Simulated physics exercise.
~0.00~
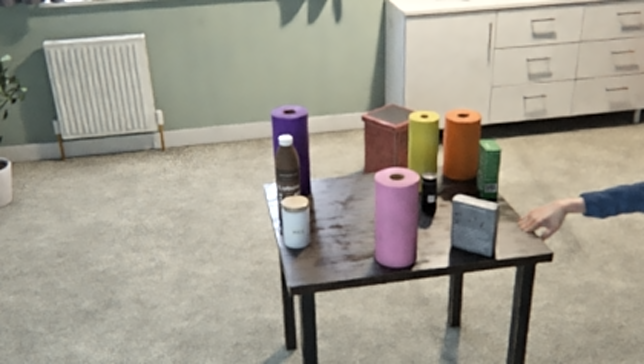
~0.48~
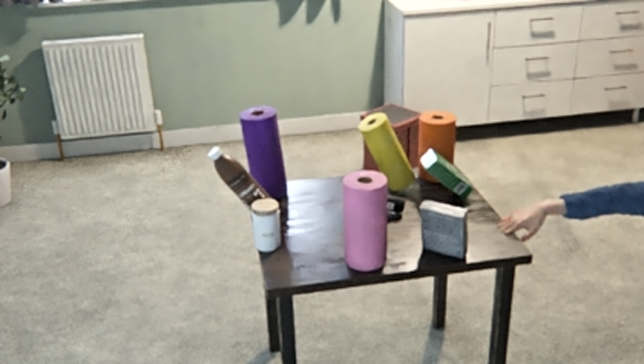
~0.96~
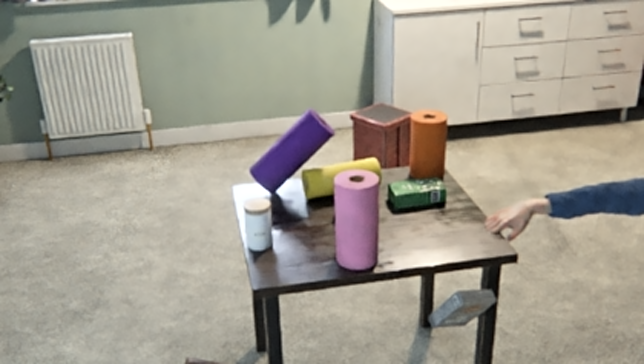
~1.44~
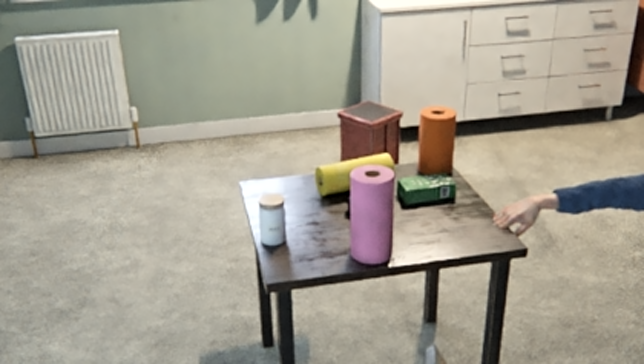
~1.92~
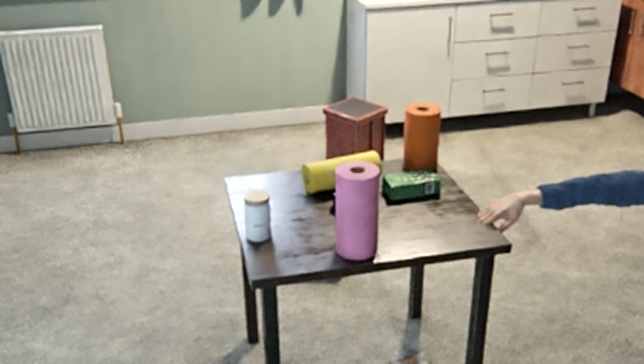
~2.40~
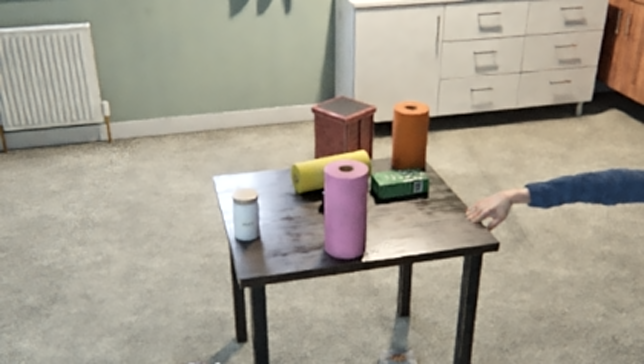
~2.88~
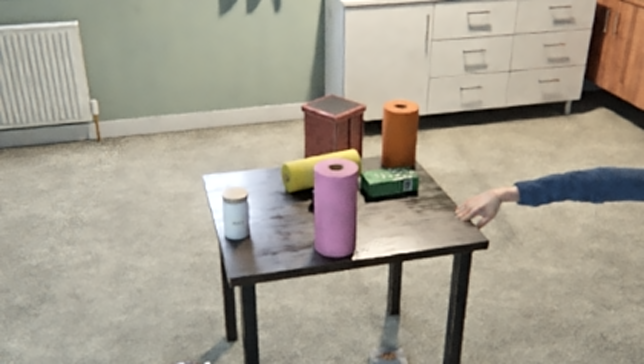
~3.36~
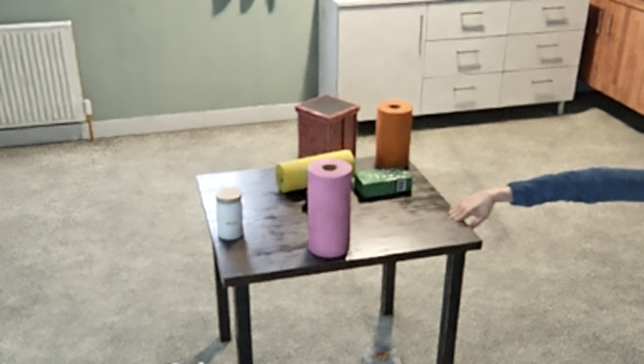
Living room with a hand jerking a small dark table, toppling rolls and packets, the purple roll and others falling off.
